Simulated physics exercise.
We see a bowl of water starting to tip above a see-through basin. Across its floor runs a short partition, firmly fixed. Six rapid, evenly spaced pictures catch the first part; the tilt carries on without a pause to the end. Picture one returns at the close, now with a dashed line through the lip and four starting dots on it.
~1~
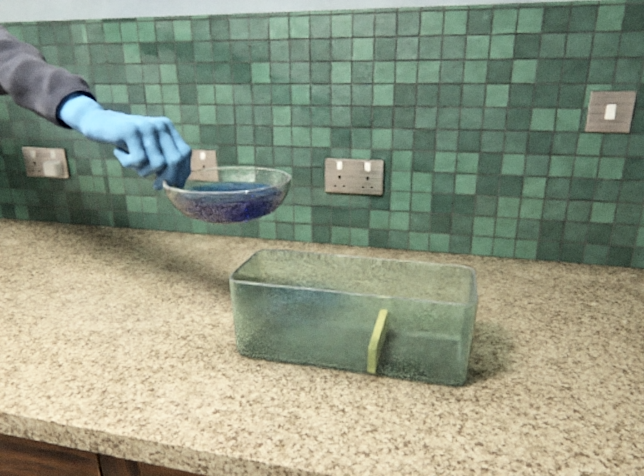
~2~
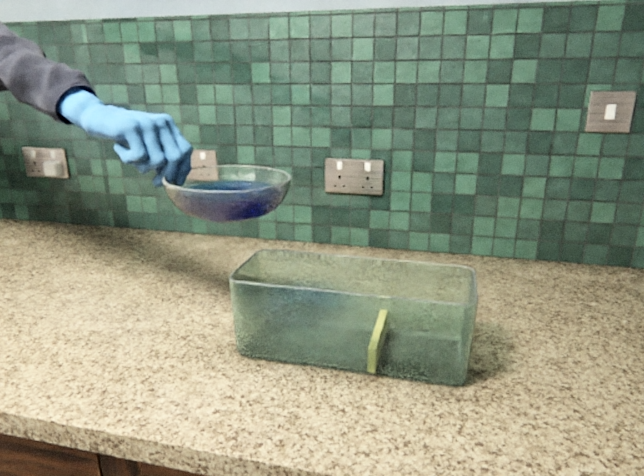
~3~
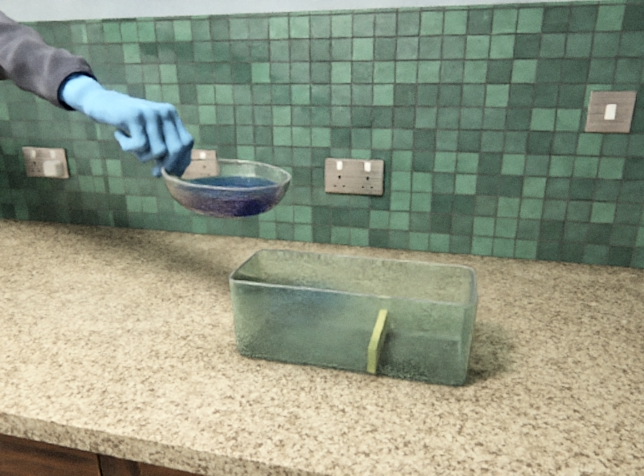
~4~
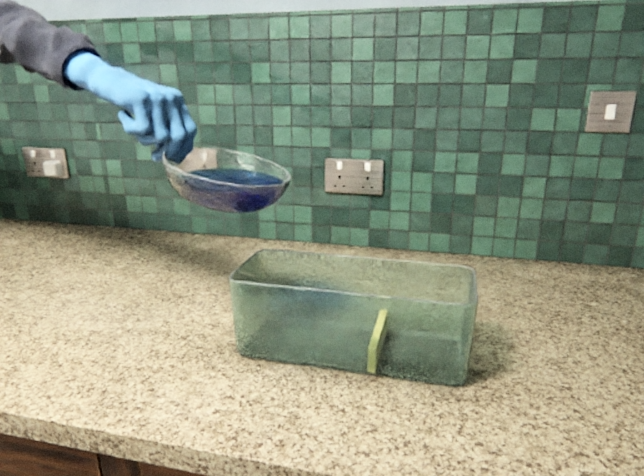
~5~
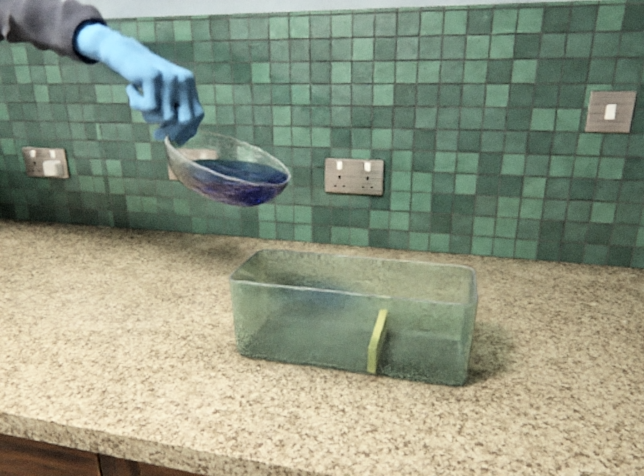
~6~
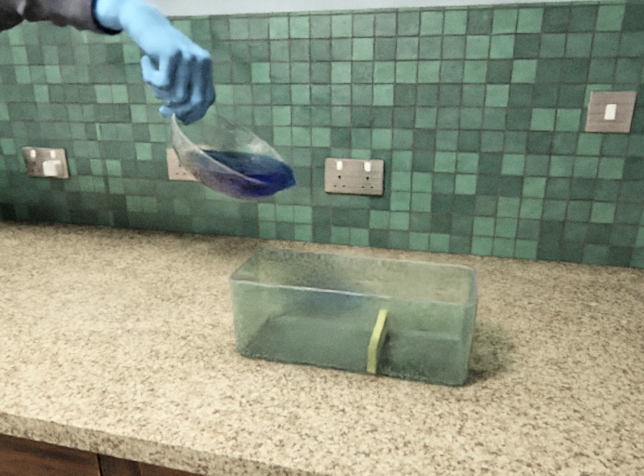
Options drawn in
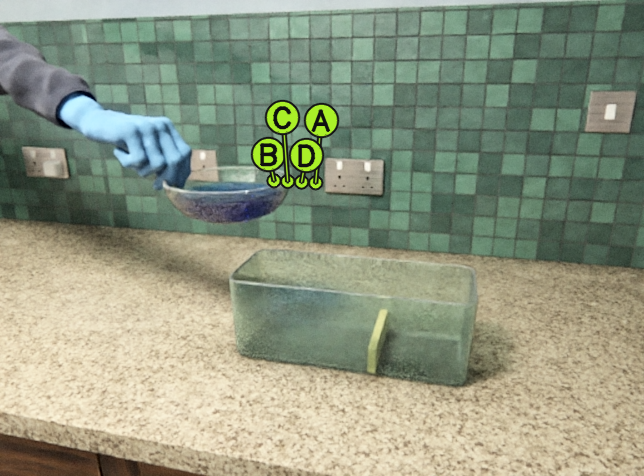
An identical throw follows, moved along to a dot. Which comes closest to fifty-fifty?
Take D.
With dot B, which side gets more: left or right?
More ends on the left.
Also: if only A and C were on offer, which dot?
It is A.
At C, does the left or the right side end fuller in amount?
More ends on the left.
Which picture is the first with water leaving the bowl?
In picture 6.
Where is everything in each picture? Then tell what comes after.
Upright, lip at (286, 181); basin from (238, 352) to (467, 383); top of the wall at (379, 327); nothing has left yet.
Upright, lip at (286, 181); nothing has left yet.
Tipped about 6°, lip at (286, 181); nothing has left yet.
Tipped about 13°, lip at (286, 181); nothing has left yet.
Tipped about 22°, lip at (286, 181); nothing has left yet.
Tipped about 33°, lip at (286, 181); water is over the lip, down to (289, 185).
On the marked copy, A at (315, 182); B at (274, 180); C at (287, 181); D at (301, 182).
With A, about 31 % ends left of the wall and 67 % right of it.
With B, about 91 % ends left of the wall and 6 % right of it; 3 % is lost outside.
With C, about 76 % ends left of the wall and 23 % right of it.
With D, about 48 % ends left of the wall and 50 % right of it.
